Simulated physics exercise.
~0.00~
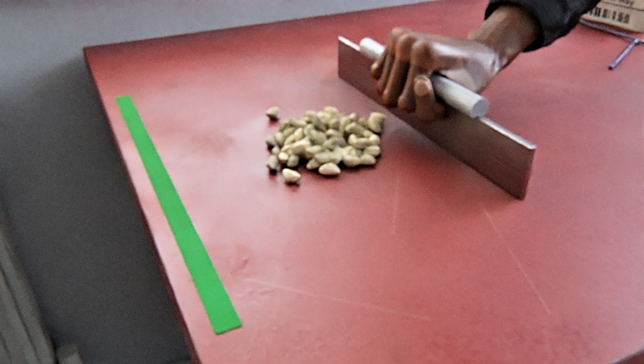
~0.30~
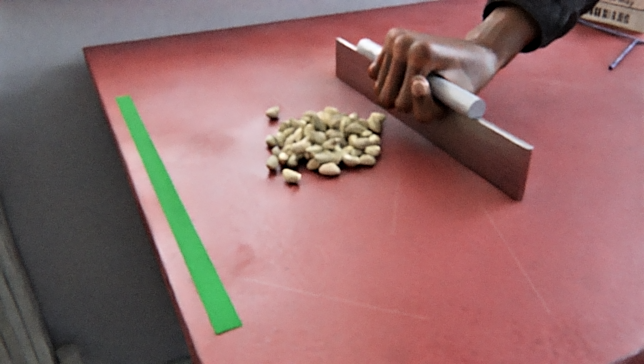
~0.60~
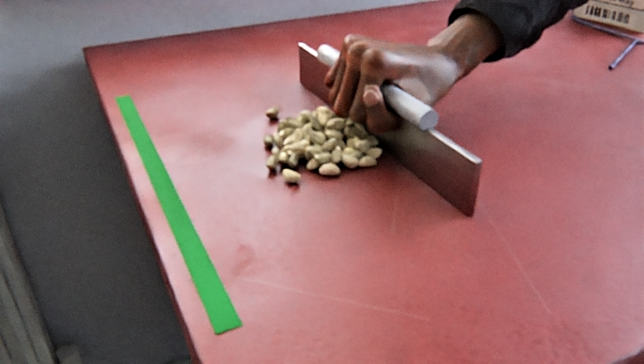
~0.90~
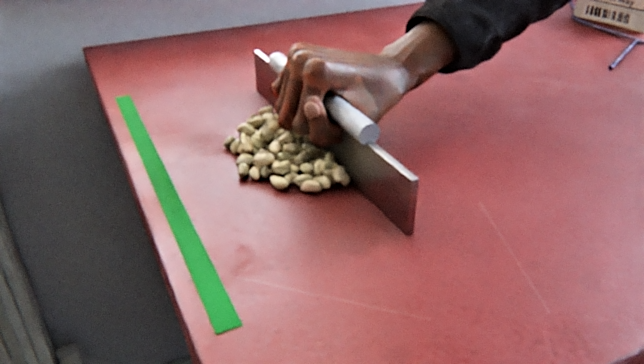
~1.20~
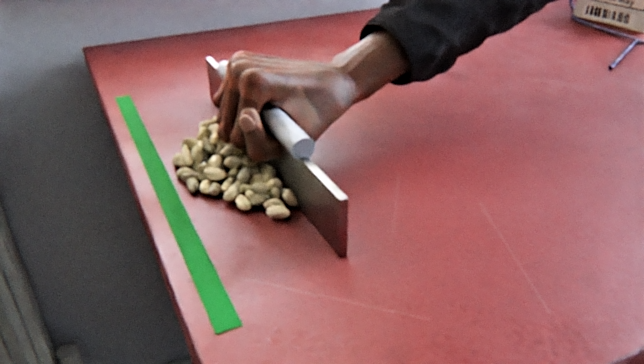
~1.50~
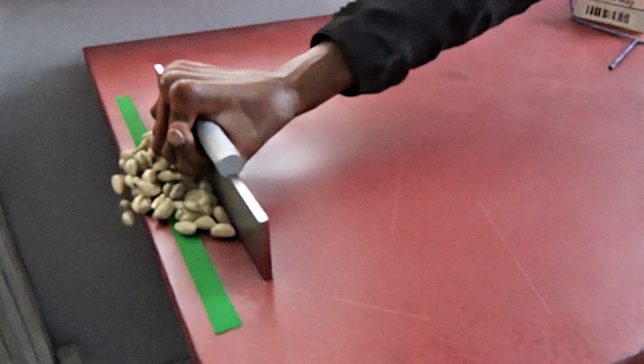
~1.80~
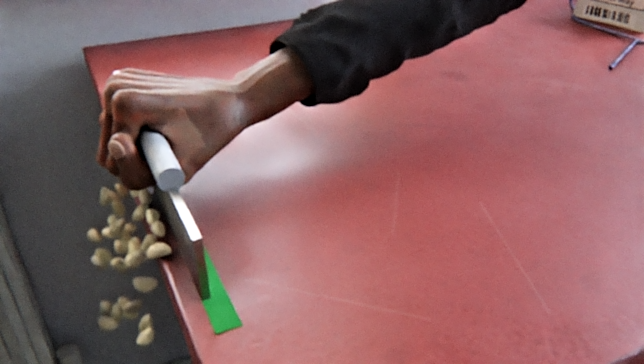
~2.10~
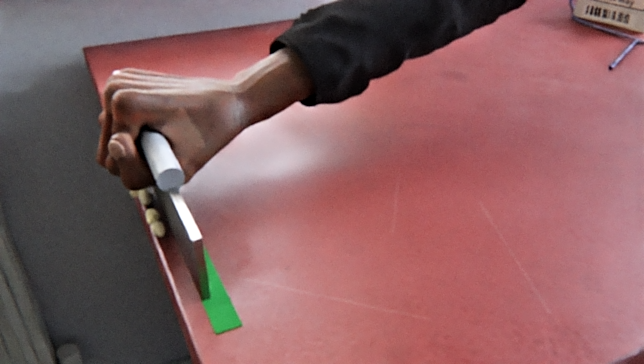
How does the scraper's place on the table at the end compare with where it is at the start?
At the start the scraper stands to the right of the heap, well away from the green tape. By the end it is far to the left, at the tape by the table's left edge.
A hand in a dark sleeve holds a flat metal scraper by its pale round handle on a red table, seen from above at an angle by a still camera. A loose heap of pale, nut-like pieces lies to its left, and a strip of green tape runs along the table's left edge. After a brief pause, the hand pushes the scraper left until it meets the heap and drives it across the tape. Pieces spill over the edge and fall. The scraper stops at the tape, with nearly all the heap gone and a few pieces beside the blade.
